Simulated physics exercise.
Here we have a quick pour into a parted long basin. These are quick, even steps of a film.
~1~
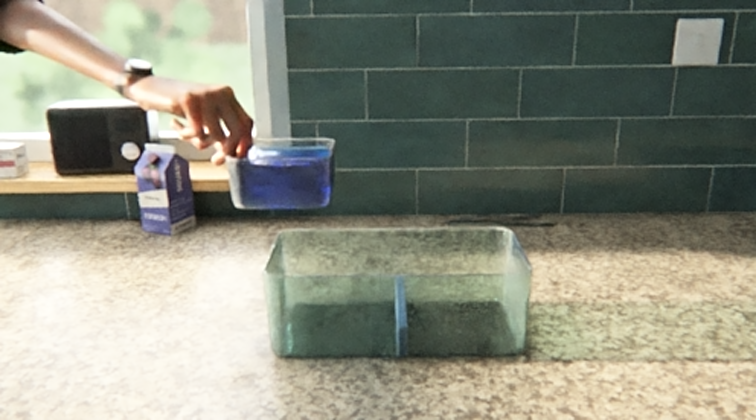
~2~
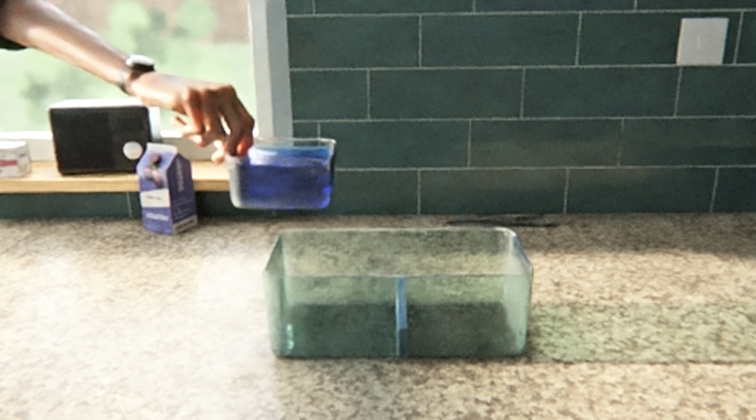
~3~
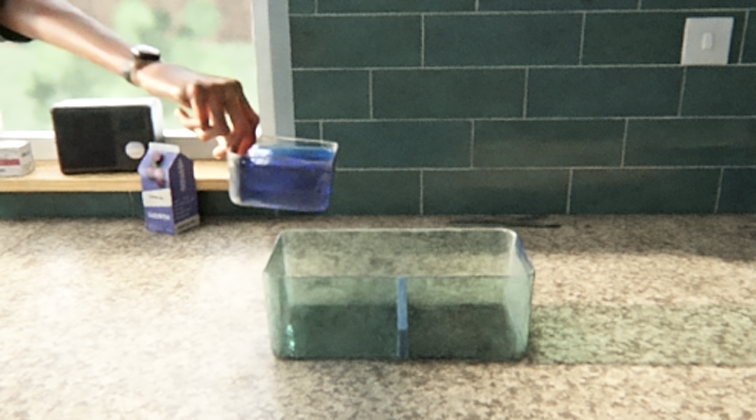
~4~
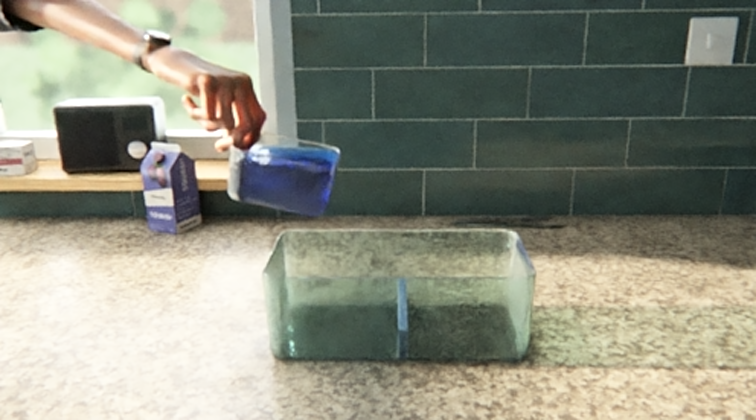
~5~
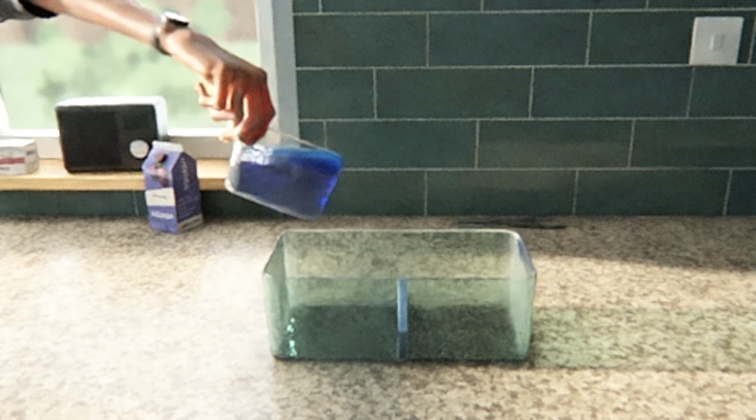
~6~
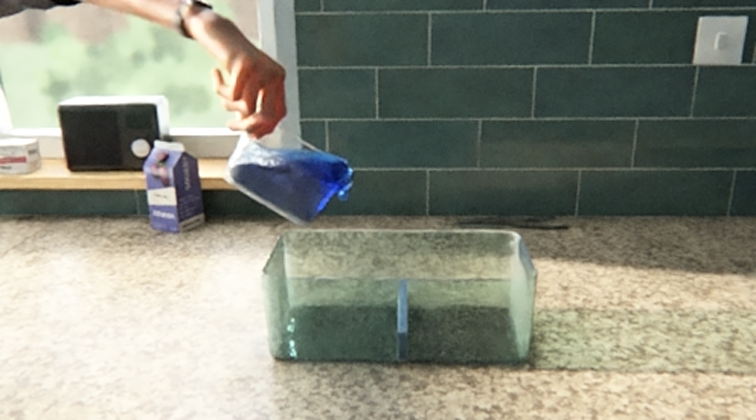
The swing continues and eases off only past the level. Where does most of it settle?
It is the left one.
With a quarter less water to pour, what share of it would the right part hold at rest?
Close to 5 per cent.
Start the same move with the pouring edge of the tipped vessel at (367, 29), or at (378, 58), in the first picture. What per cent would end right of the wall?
First some 75, then 75 per cent.
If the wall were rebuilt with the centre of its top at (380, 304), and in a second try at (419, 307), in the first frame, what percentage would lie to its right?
In turn 55 and 15 in a hundred.
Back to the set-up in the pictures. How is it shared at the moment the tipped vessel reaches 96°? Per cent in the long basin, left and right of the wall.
The left part 55 per cent, the right part 10.
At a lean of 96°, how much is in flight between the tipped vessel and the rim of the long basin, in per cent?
About 25 per cent.
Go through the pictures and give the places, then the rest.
Tilt 0°; pouring edge (333, 150); surface from (238, 156) to (331, 155); the long basin's rim runs from (272, 253) to (521, 250); the wall's top is at (401, 301), in the first picture.
Tilt 1°; pouring edge (333, 151); surface from (238, 155) to (332, 156), in the second picture.
Tilt 6°; pouring edge (335, 155); surface from (239, 155) to (334, 157), in the third picture.
Tilt 13°; pouring edge (338, 161); surface from (241, 154) to (336, 158), in the fourth picture.
Tilt 22°; pouring edge (339, 169); surface from (241, 156) to (337, 163); 3 per cent is over the edge, in the fifth picture.
Tilt 33°; pouring edge (339, 179); surface from (240, 155) to (335, 168); 9 per cent is over the edge, in the sixth picture.
A moment on, the tilt is 96° and 14 per cent is still to pour, 54 is left of the wall and 9 right of it.
Next, the tilt is 115° and 1 per cent is still to pour, 83 is left of the wall and 10 right of it.
Then the tilt is 115° and 0 per cent is still to pour, 87 is left of the wall and 12 right of it.
Later the tilt is 115° and 0 per cent is still to pour, 87 is left of the wall and 12 right of it.
Finally, 87 per cent lies left of the wall, 12 right of it and 2 outside.
